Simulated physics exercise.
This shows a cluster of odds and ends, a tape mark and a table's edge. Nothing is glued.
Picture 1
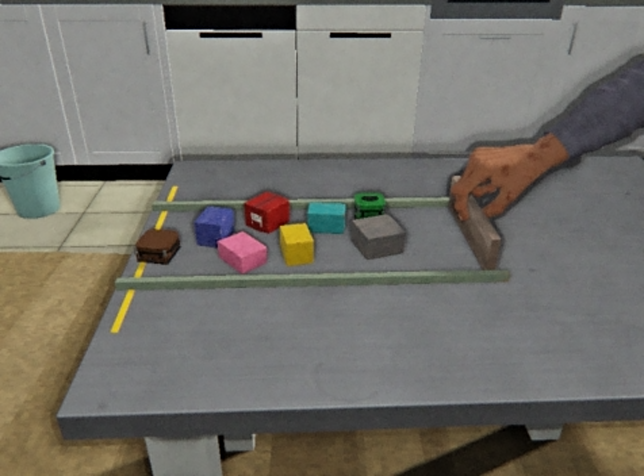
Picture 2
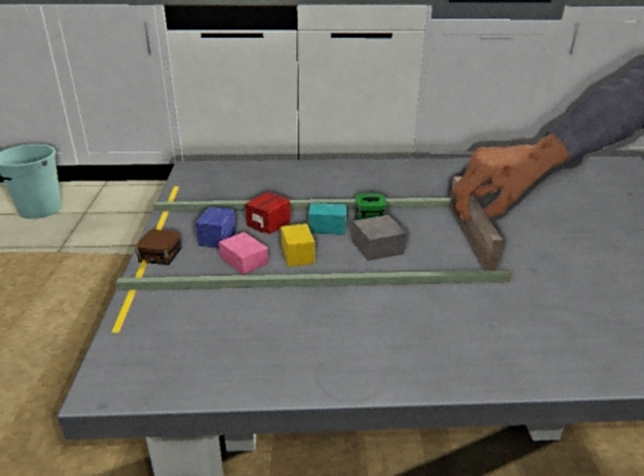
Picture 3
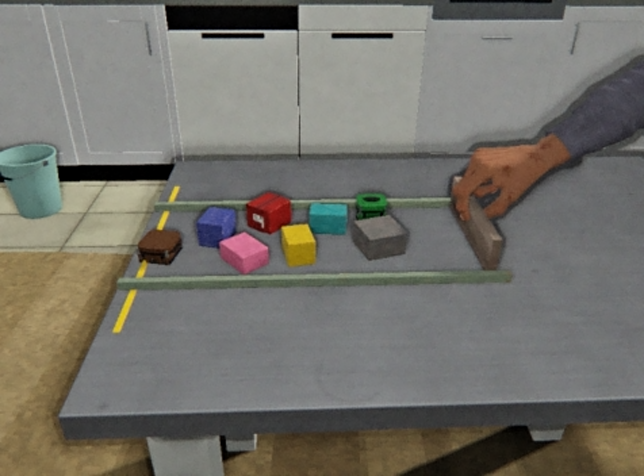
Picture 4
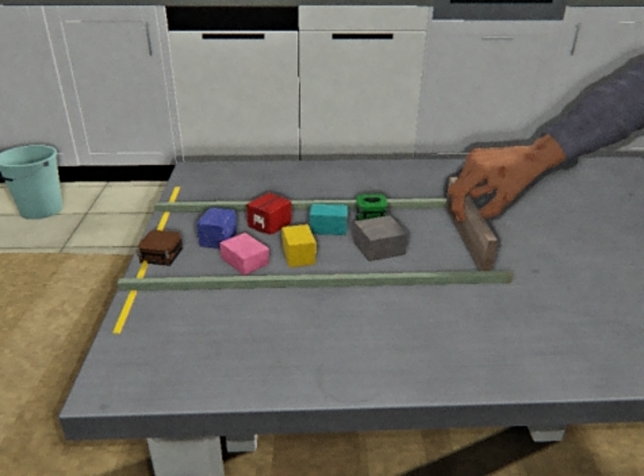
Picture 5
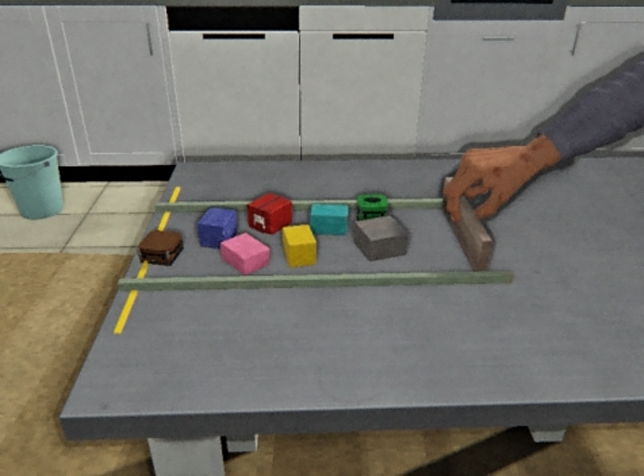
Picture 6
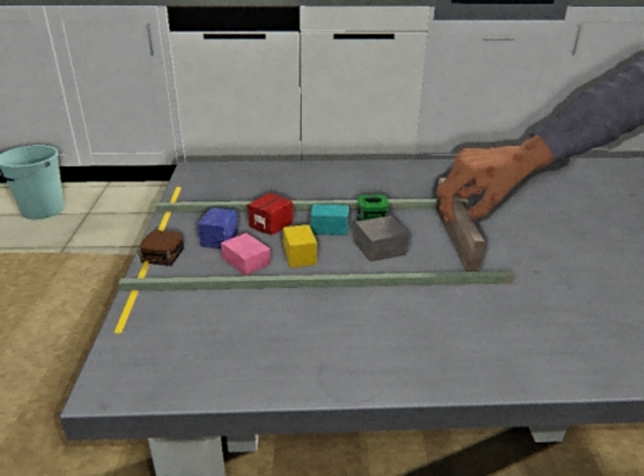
On a gray tabletop in a kitchen, a hand holds a board upright at the right of a cluster of small colored blocks and boxes lying between two pale green strips. The hand barely moves at first, then slides the board slightly left, while the objects stay apart from it.
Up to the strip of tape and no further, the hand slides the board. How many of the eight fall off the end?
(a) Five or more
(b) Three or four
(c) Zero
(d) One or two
Answer: A.
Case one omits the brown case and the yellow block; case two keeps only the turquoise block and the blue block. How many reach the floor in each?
You'd see 5 fallen, and 5 in the other try.
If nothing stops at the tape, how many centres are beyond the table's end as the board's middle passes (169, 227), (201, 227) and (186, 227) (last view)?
By position: 5 / 3 / 5.
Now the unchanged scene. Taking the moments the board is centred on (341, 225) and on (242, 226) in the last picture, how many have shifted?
Note: First position 5; second position 8.
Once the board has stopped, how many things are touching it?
The count in contact is 1.
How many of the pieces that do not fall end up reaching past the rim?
1, I think.
Soon after, none off yet; brown case at rest near (162, 248); blue block at rest near (218, 228); pink block at rest near (246, 254).
After that, none off yet; brown case at rest near (162, 248); blue block displaced a little near (207, 230); pink block displaced about its own width near (201, 259).
And then, one off so far; brown case on its way down near (121, 393); blue block displaced well along near (133, 236); pink block displaced well along near (120, 266).
In the end, the number that fall off is five or more; gone, grey block, turquoise block, yellow block, red box, pink block, blue block and brown case.
